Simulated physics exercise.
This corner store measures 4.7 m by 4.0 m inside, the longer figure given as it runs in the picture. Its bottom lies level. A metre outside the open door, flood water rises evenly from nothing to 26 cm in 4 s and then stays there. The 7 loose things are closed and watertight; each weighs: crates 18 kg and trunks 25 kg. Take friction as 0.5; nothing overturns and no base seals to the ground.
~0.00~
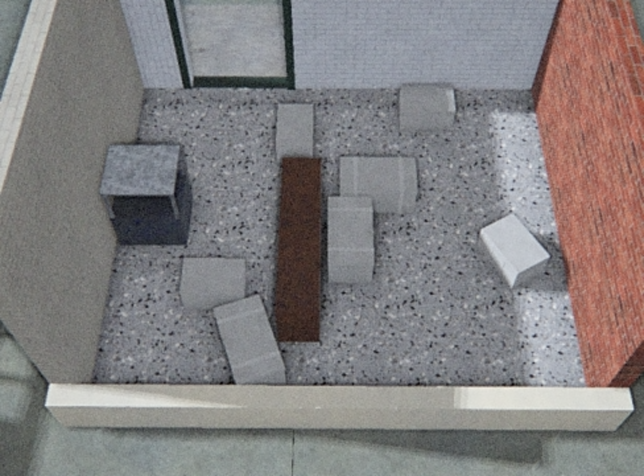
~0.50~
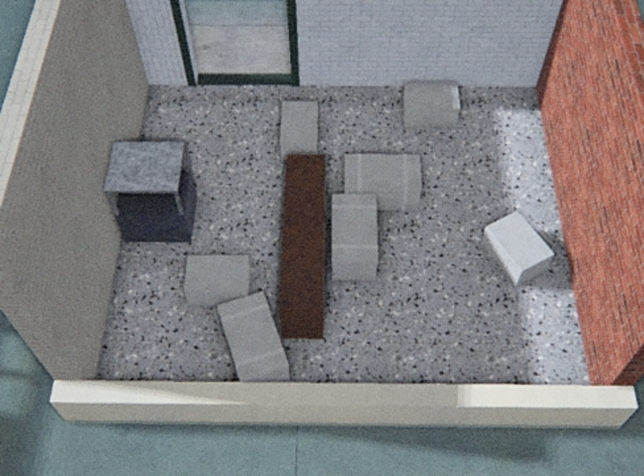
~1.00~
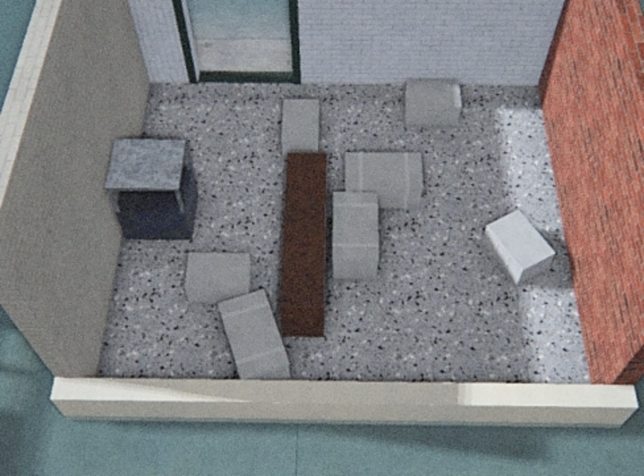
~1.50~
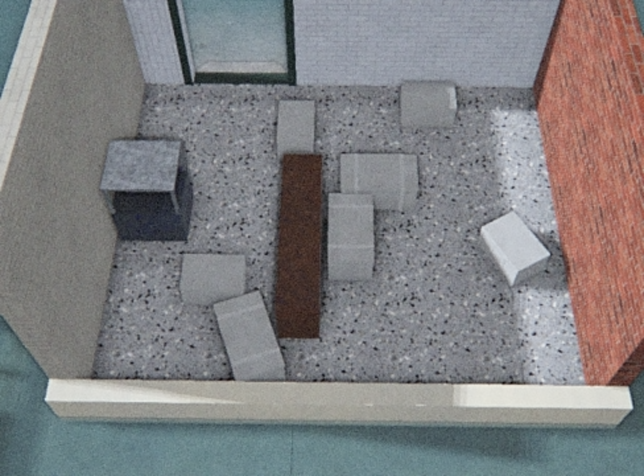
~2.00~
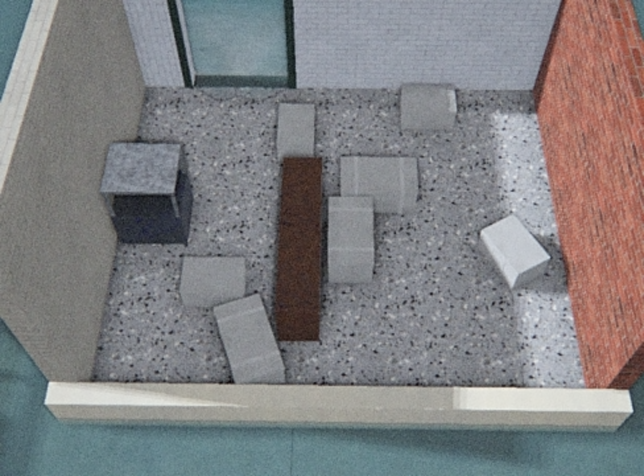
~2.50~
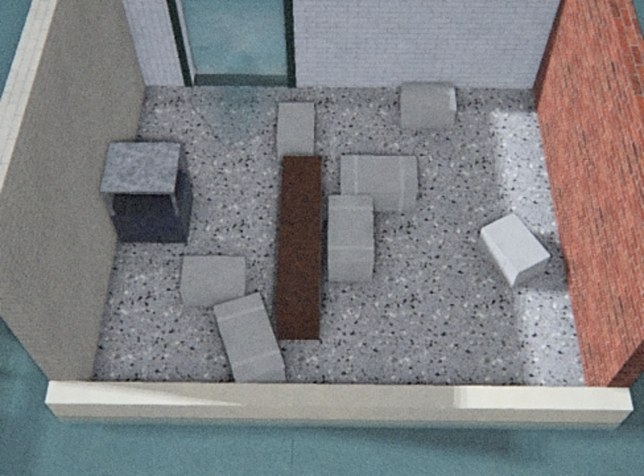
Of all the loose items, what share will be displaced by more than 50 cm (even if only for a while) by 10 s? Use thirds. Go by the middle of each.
Share: From one to two thirds.
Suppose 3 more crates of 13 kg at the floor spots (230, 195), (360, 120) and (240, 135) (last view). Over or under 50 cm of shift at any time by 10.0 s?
In turn: More, under, over.
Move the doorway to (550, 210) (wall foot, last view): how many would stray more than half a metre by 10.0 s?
Then 5.
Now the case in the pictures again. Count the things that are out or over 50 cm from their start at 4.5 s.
By then 0.
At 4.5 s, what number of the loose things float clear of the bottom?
I count 0.
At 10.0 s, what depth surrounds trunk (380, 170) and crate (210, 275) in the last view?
About 4 and 14 cm.
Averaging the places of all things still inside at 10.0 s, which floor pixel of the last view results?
Around (386, 230).
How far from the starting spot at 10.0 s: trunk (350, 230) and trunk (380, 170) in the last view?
In turn: 5 cm, 60 cm.
After 3.5 s 0 of 7 are over 50 cm from their spots; 0 afloat.
After 4.5 s 0 of 7 are over 50 cm from their spots; 0 afloat.
After 7.0 s 2 of 7 are over 50 cm from their spots; 2 afloat.
After 10.0 s 4 of 7 are over 50 cm from their spots, and 4 have been at some point; 1 afloat.
